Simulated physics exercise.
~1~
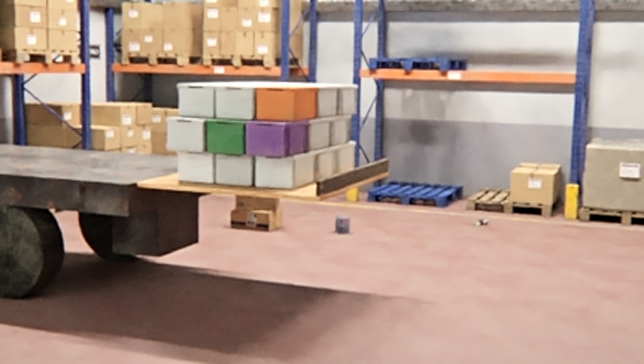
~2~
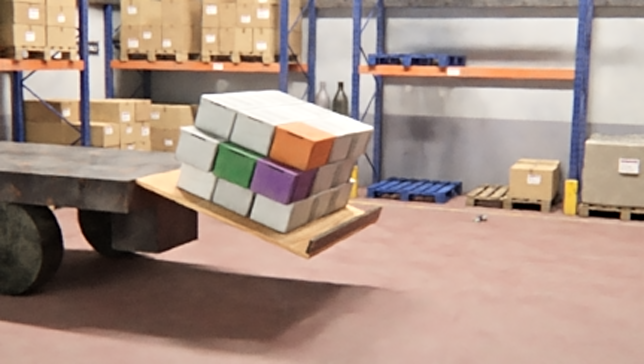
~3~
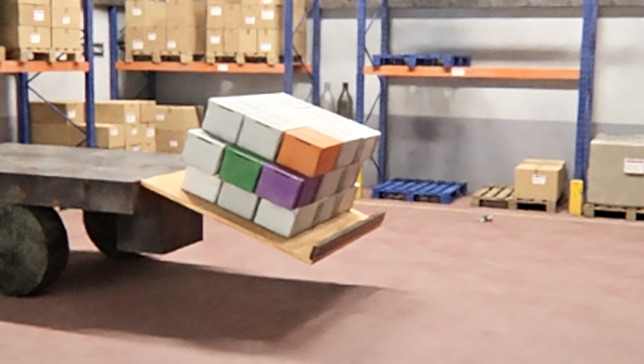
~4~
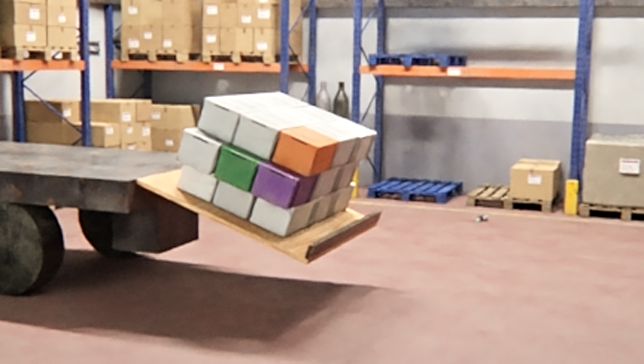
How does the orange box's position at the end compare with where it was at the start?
At the end the orange box is lower and slightly farther to the right than at the start, and it is tilted along with the rest of the stack.
